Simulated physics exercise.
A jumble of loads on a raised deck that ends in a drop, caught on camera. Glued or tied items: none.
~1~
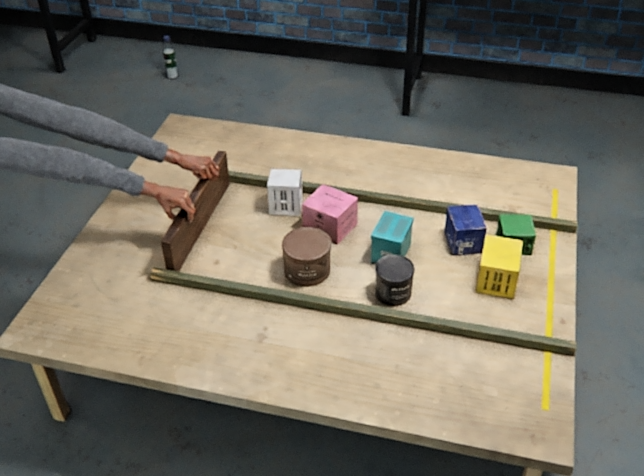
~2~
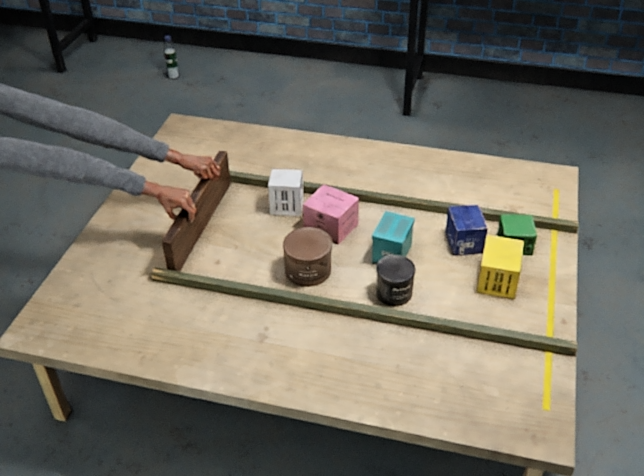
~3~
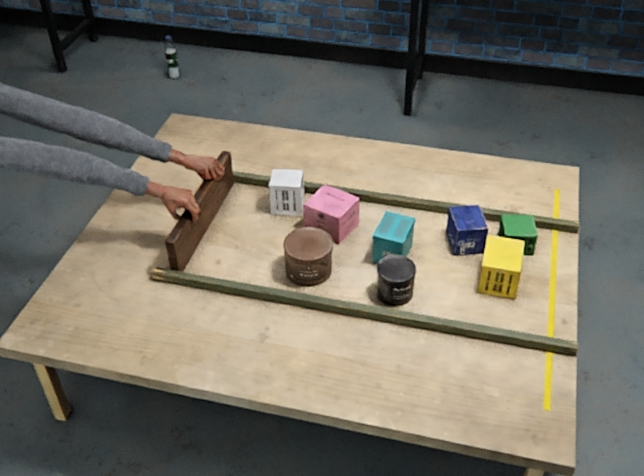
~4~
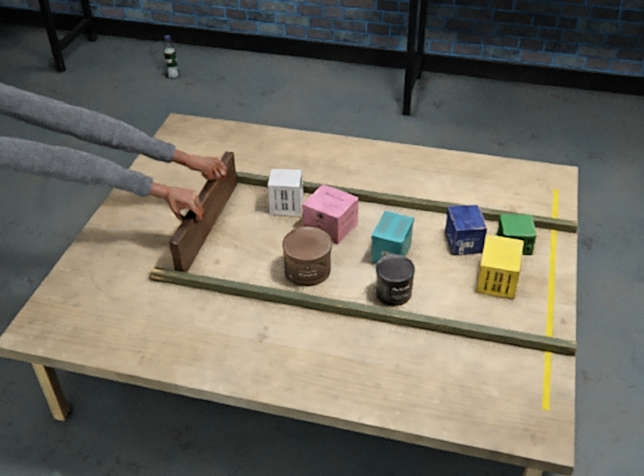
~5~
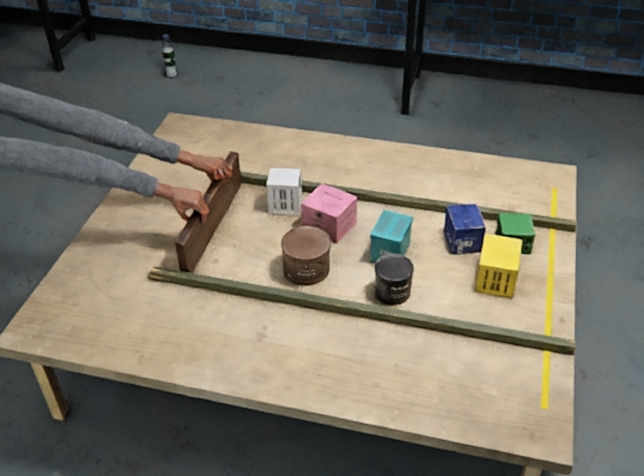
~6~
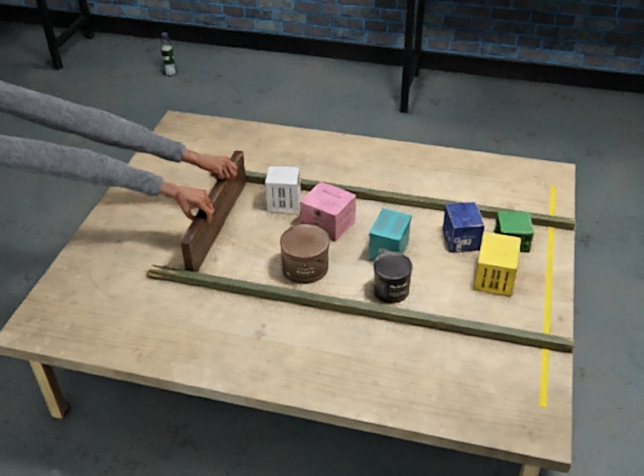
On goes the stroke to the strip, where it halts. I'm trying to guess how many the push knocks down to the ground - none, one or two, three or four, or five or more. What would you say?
The count that fall off is at least five.
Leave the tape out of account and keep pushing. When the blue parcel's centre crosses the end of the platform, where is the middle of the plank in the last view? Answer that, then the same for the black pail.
The blue parcel puts it at (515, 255), the black pail at (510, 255).
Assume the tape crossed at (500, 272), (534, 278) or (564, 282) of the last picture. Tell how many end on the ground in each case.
The counts would be 2, 5 and 8.
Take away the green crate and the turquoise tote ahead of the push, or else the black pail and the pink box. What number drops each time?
Going first to second: 3 and 3.
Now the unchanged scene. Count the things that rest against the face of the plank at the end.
That number would be 3.
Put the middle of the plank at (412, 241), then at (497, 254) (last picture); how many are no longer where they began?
I get 7 at the one place and 8 at the other.
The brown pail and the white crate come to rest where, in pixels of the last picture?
They come to rest around (577, 299) and (570, 233).
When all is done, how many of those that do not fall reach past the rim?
I'd put it at 3.
A little later, none off yet; green crate at rest near (514, 232); yellow crate at rest near (497, 264); blue parcel at rest near (463, 227).
Next, none off yet; green crate shifted a little near (522, 232); yellow crate shifted about its own width near (533, 264); blue parcel shifted about its own width near (492, 231).
When it is over, the number that fall off is five or more; down, turquoise tote, black pail, blue parcel, yellow crate and green crate.
